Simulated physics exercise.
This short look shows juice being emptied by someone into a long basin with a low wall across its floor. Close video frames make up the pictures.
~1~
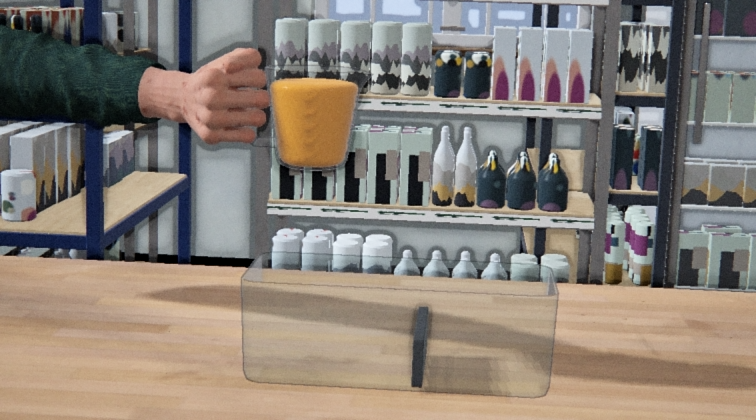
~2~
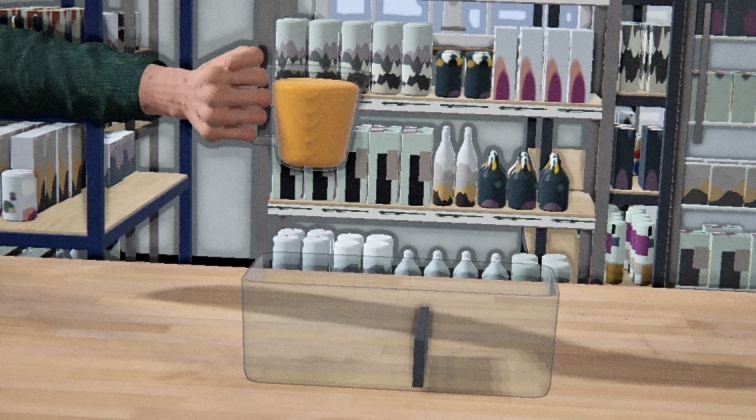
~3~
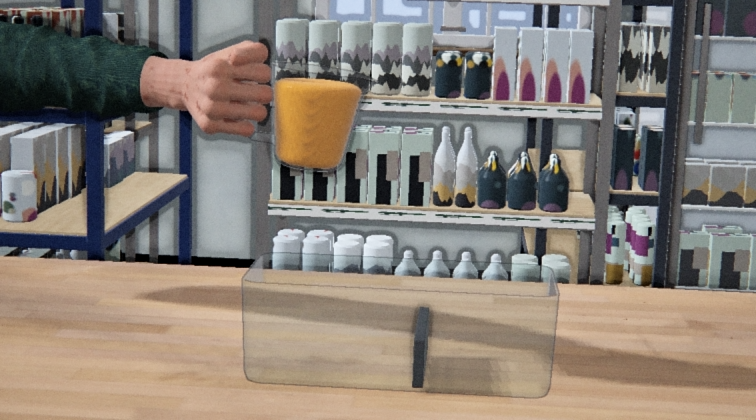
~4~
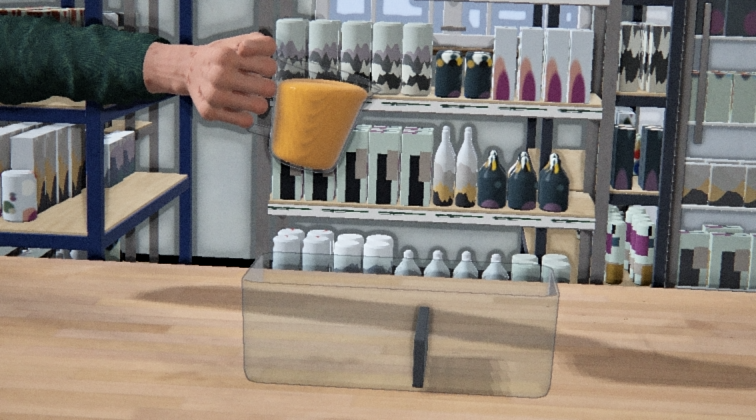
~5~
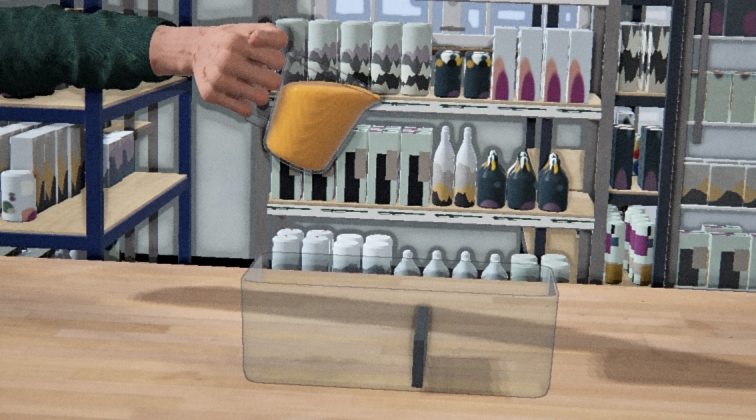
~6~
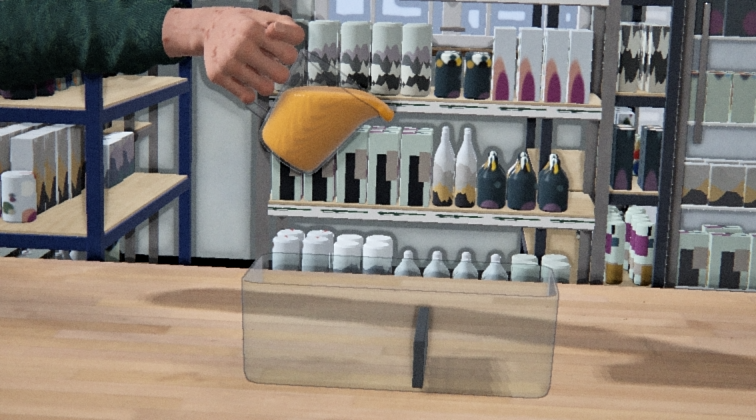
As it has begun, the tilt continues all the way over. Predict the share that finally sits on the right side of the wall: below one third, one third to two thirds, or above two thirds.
Right-side share: One third to two thirds.
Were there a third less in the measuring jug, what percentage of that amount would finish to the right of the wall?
About 15 per cent.
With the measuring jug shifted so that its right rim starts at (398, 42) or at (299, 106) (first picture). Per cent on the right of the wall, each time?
Near 80 per cent for the first start, near 5 per cent for the second.
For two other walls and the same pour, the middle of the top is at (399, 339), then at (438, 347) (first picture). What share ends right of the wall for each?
You'd get roughly 75 per cent the first time and roughly 30 per cent the second.
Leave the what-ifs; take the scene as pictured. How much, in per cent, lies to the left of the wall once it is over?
About 55 per cent.
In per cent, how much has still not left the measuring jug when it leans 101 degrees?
Near 35 percent is still in there.
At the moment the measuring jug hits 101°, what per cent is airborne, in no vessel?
That comes to near 35 percent.
A moment on, the measuring jug is tipped right over and 37 per cent is still to pour, 2 is left of the wall and 26 right of it.
Next, the measuring jug is tipped right over and 1 per cent is still to pour, 51 is left of the wall and 41 right of it.
Then the measuring jug is tipped right over and 0 per cent is still to pour, 55 is left of the wall and 41 right of it.
Later the measuring jug is tipped right over and 0 per cent is still to pour, 56 is left of the wall and 42 right of it.
In the end 56 per cent lies left of the wall, 42 right of it and 3 outside.
